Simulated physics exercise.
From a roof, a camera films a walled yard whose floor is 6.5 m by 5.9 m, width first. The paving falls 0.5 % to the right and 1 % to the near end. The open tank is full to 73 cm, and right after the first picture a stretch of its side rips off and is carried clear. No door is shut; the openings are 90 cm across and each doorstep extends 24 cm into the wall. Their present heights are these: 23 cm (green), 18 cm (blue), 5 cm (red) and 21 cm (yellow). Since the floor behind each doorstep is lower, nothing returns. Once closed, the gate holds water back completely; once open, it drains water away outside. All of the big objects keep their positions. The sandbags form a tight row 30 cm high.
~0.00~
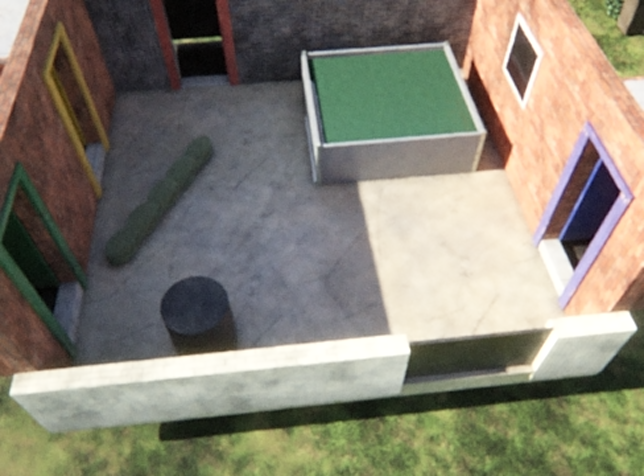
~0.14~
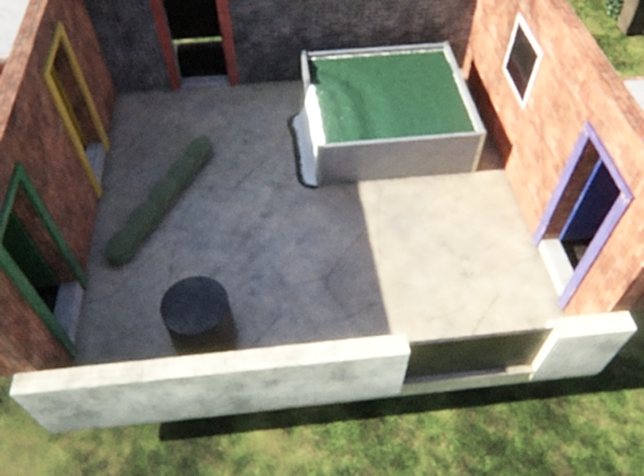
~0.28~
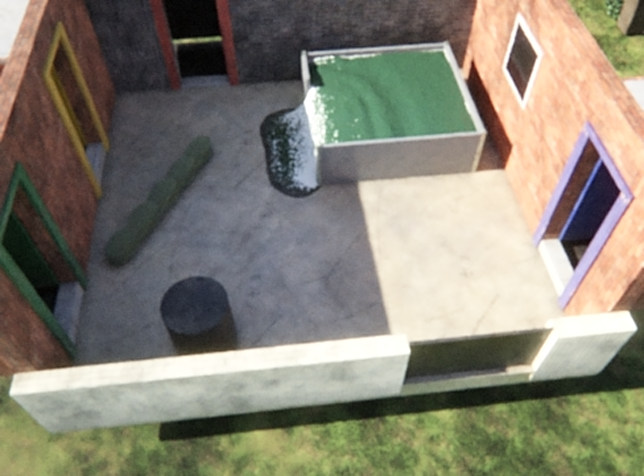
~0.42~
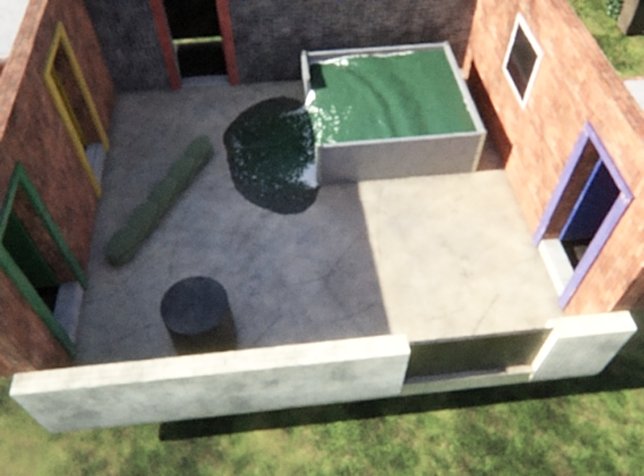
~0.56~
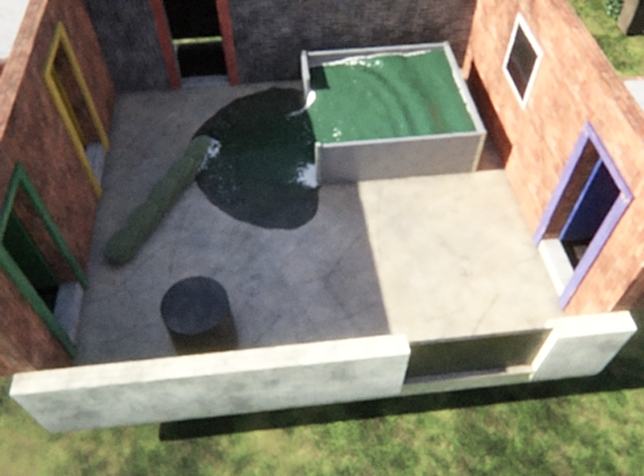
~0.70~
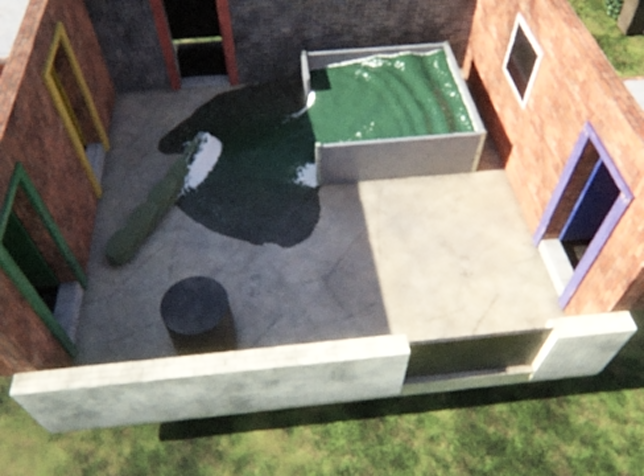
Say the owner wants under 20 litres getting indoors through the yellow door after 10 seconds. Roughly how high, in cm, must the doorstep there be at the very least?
At the very least some 12.5 cm.
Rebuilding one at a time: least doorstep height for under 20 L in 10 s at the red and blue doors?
Some 15 cm for red, some 17 cm for blue.
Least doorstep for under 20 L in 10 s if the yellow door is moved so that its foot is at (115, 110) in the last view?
You'd want it roughly 28 cm high.
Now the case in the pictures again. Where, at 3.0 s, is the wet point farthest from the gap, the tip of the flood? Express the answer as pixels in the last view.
The farthest wet point sits near (67, 401) in the last view.
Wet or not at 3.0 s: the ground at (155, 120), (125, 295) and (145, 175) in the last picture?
First wet through, second wet through, third wet through.
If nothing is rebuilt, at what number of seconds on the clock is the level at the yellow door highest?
That happens close to 6.0 s on the clock.
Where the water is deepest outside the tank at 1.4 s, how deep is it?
Close to 43 centimetres.
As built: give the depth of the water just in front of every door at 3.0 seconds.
In cm - green: 24, blue: 0, red: 11, yellow: 16.
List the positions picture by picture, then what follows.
The first picture shows the open tank at (387, 95) is whole and still, 73 cm deep; the yellow door at (82, 123) is dry.
In the second picture, the gap is at (315, 135), the front 0.3 m out at (292, 126); the back of the open tank holds 73 cm.
In the third picture, water pours out at (315, 137) and has run 0.8 m, to (265, 136); about 13 cm deep outside, 73 cm at the back.
In the fourth picture, the front is at (230, 148), 1.4 m from the gap at (315, 139); 2.9 m2 of floor is wet, 73 cm left at the back.
In the fifth picture, water pours out at (315, 139) and has run 2.0 m, to (198, 145); about 8 cm deep outside, 74 cm at the back.
In the sixth picture, the front is at (165, 148), 2.5 m from the gap at (315, 139); 6.2 m2 of floor is wet, 69 cm left at the back; the yellow door at (82, 123), 3.5 m from the gap, is still 1.1 m from the nearest water.
After 1.4 s water covers 35 % of the floor, deepest (43 cm) near (216, 152); 6 cm at the yellow door, 0 litres in over its 21 cm doorstep.
After 3.0 s water covers 50 % of the floor, deepest (46 cm) near (113, 383); 16 cm at the yellow door, 0 litres in over its 21 cm doorstep.
After 10.0 s water covers 95 % of the floor, deepest (24 cm) near (371, 79); 10 cm at the yellow door, 0 litres in over its 21 cm doorstep.
At the yellow door as built, the water arrived by 1.2 s and peaked near 17 cm at 6.0 s.
Run again over the same 10 s with other heights there, 38 litres in over 11 cm, 8 litres over 15 cm. The limit of 20 litres is kept from about 12.5 cm up.
